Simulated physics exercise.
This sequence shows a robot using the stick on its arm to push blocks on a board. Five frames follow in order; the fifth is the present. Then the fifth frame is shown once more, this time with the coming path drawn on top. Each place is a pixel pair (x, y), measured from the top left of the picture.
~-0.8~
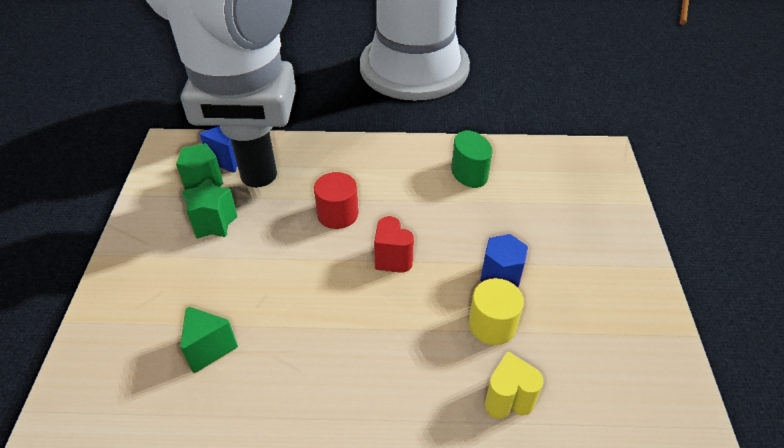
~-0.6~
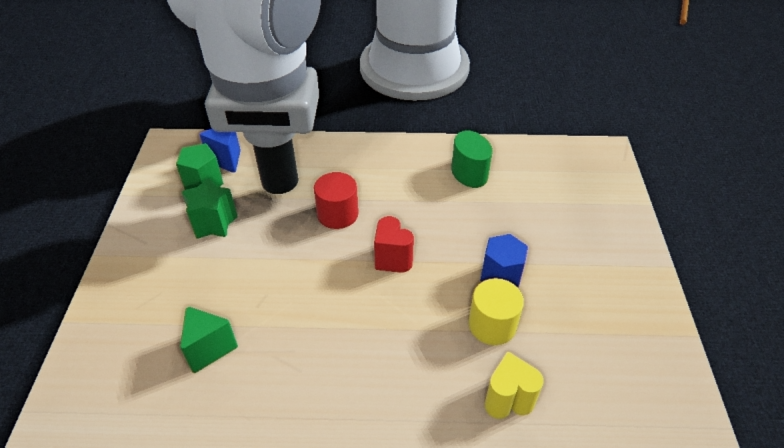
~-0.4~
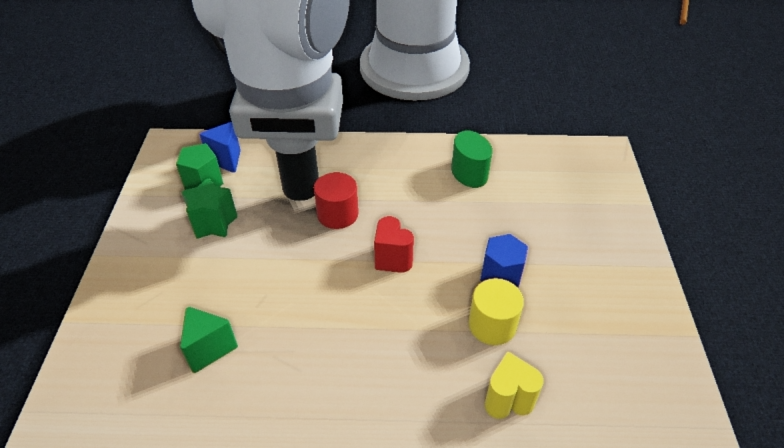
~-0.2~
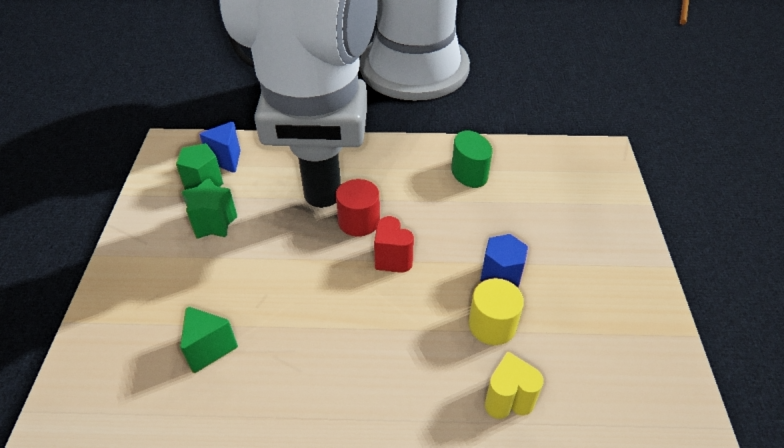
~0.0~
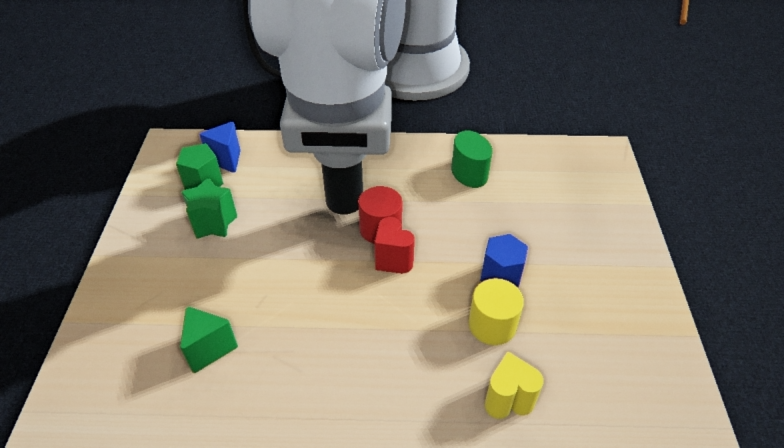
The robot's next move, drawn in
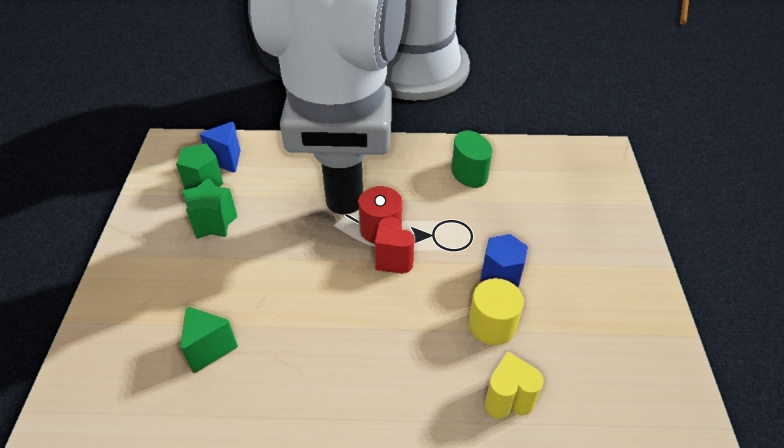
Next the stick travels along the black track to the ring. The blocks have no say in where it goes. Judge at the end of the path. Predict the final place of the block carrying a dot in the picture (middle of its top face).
The middle of its top is at (493, 226).
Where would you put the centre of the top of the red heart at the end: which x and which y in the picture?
At (414, 244).
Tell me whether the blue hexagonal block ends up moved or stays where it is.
It travels a centimetre or more.
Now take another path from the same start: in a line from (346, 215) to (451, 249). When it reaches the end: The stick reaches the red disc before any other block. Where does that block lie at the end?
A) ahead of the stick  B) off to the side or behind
It's A.
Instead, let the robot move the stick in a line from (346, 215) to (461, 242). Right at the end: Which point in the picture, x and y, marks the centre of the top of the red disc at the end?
At roughly (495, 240).
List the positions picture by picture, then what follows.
Lower end of the stick (259, 175), tops of blocks, red disc (335, 186), red heart (392, 232), green oval (473, 145), blue hexagonal block (507, 250), in the first picture.
Stick (280, 182), blocks as before, in the second picture.
Stick (301, 188), blocks as before, in the third picture.
Stick (323, 195), red disc (357, 193), in the fourth picture.
Stick (345, 201), red disc (380, 201), red heart (393, 233), green oval (473, 145), blue hexagonal block (507, 250), in the fifth picture.
The drawn path runs from (346, 215) over (376, 231) and (414, 236) to (453, 235); the dot is on the red disc.
The first path, step by step. One third of the way, stick (376, 218); red disc (417, 212); red heart (411, 242), turned 75° clockwise.
Two thirds of the way, stick (415, 222); red disc (456, 219); red heart (414, 244), turned 90° clockwise.
At the end, stick (454, 222); red disc (493, 226); red heart (414, 244), turned 90° clockwise; green oval not moved; blue hexagonal block (519, 258).
